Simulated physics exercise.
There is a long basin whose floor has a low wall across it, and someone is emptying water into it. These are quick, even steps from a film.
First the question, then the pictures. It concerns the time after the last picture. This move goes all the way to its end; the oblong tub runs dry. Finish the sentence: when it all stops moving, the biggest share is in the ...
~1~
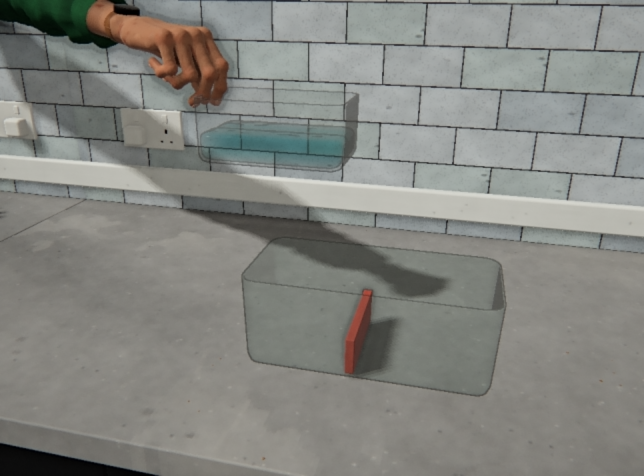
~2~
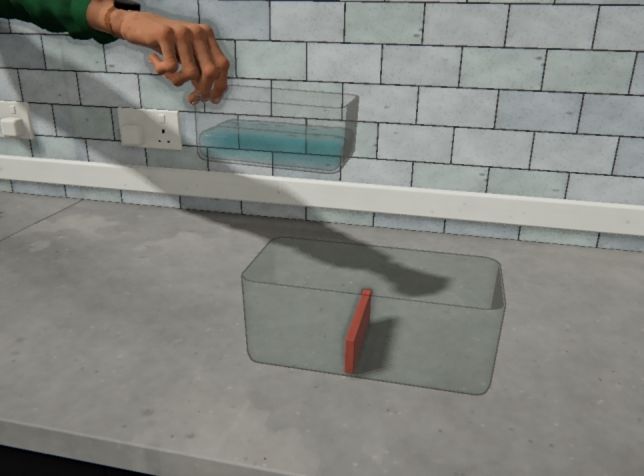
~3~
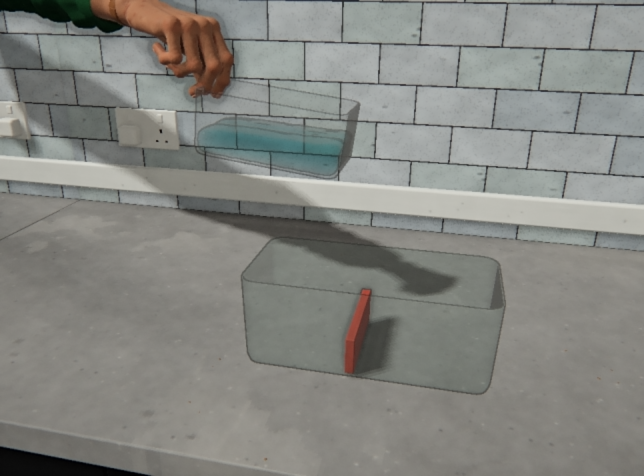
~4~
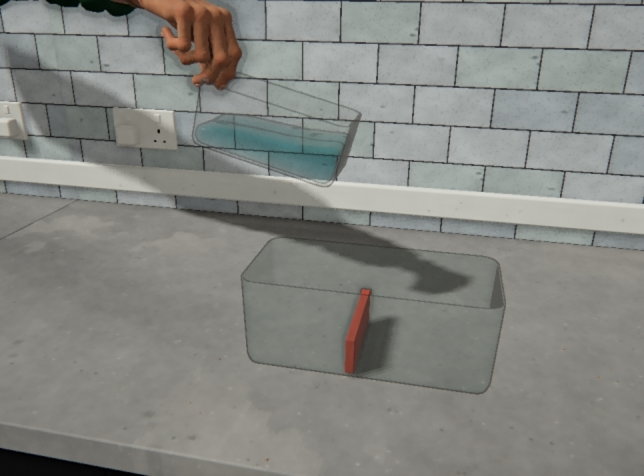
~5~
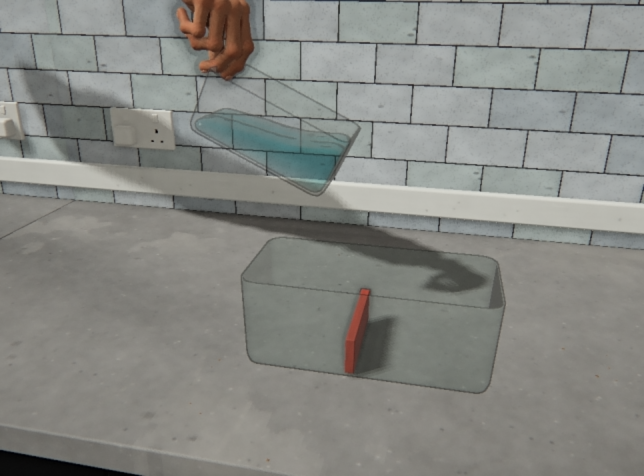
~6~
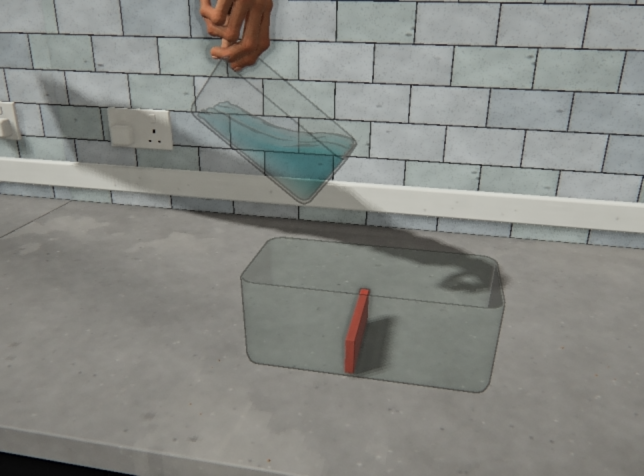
... right part.
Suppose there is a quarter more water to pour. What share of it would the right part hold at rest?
Near 65 %.
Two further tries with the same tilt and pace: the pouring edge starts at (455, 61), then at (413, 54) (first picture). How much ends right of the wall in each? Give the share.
Roughly 85 % and 85 %.
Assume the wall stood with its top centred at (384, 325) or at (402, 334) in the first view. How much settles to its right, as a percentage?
First try: Roughly 40 per cent; second try: 20 per cent.
A moment on, the tilt is 87° and 26 per cent is still to pour, 0 is left of the wall and 33 right of it.
Next, the tilt is 98° and 13 per cent is still to pour, 17 is left of the wall and 62 right of it.
Then the tilt is 98° and 3 per cent is still to pour, 30 is left of the wall and 61 right of it.
Later the tilt is 98° and 0 per cent is still to pour, 35 is left of the wall and 62 right of it.
At rest 36 per cent lies left of the wall, 62 right of it and 2 outside.
